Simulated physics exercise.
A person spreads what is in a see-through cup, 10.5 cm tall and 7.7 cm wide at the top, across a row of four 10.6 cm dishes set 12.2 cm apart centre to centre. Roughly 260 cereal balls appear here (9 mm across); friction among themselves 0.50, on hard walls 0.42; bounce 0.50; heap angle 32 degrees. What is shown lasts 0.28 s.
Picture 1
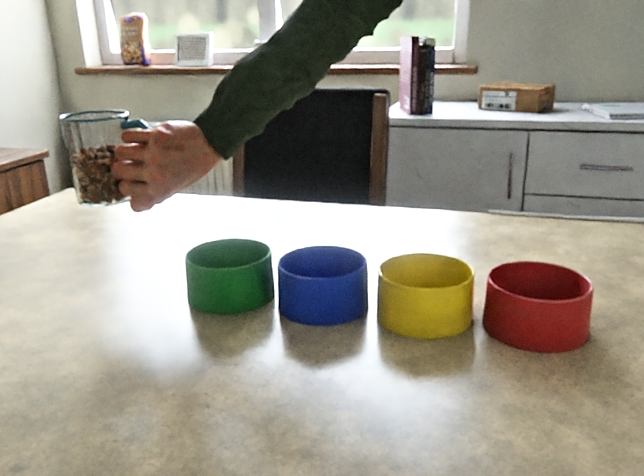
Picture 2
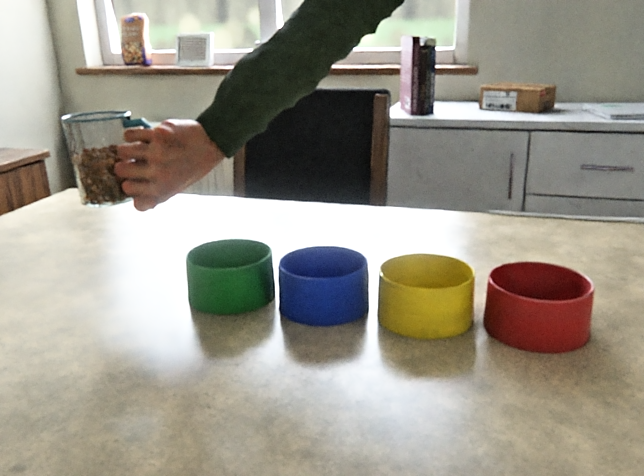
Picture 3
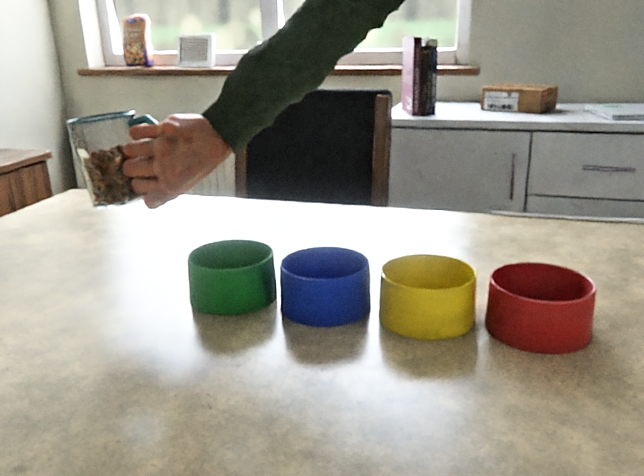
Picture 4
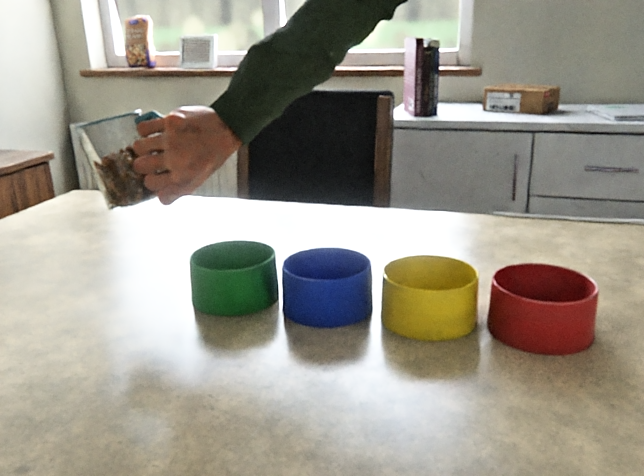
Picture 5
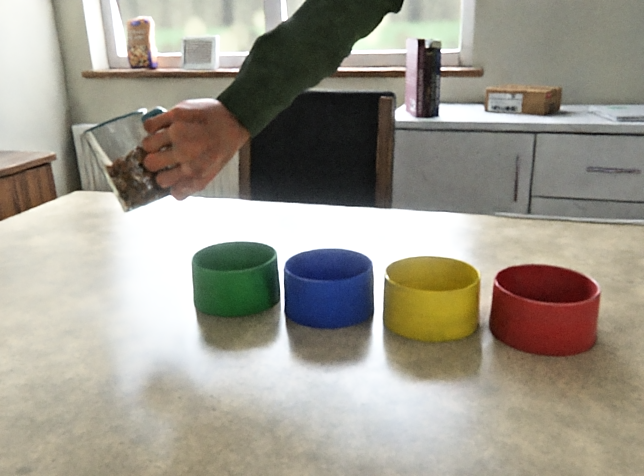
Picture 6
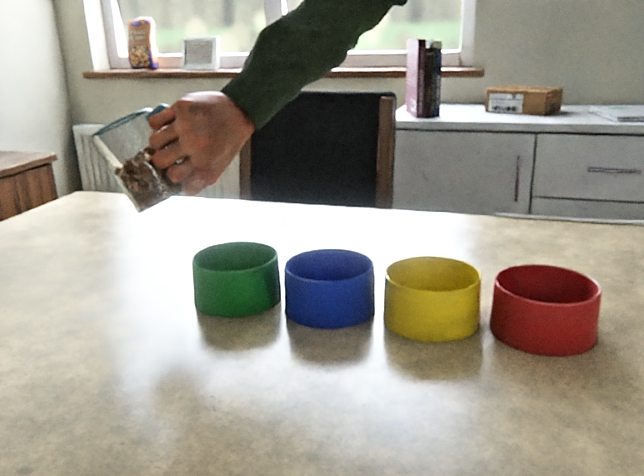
A hand held a see-through cup of small brown pieces above a table, moved it slightly to the right and gradually tilted it, while the green, blue, yellow and red dishes stayed in their row.
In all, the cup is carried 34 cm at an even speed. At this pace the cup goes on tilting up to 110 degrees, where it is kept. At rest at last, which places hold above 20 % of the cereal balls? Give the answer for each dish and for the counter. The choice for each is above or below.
Red - below it, blue - above it, green - above it, yellow - below it, counter - below it.
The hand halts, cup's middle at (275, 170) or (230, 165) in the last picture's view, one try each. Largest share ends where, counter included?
Try 1 - green; try 2 - counter.
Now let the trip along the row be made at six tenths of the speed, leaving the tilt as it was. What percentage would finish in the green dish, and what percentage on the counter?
Shares: Green 50, counter 50.
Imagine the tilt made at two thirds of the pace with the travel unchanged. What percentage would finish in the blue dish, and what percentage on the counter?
Shares: Blue dish 100, counter 0.
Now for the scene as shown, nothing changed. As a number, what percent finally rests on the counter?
Estimate: Near 10 per cent.
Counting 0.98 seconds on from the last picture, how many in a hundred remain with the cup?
Around 55 percent.
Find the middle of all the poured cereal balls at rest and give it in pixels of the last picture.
In the last view, approximately (285, 294).
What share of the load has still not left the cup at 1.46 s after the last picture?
Close to 20 per cent of the load, I'd guess.
Then, 0.59 s after the last picture, tilt 98 degrees; cup holds 100 %.
Then, 0.98 s after the last picture, tilt 110 degrees; cup holds 55 %, green 35 %.
Then, 1.46 s after the last picture, tilt 110 degrees; cup holds 20 %, blue 30 %, green 45 %.
In the end, red 0 %, blue 45 %, green 45 %, yellow 0 %, counter 10 %.
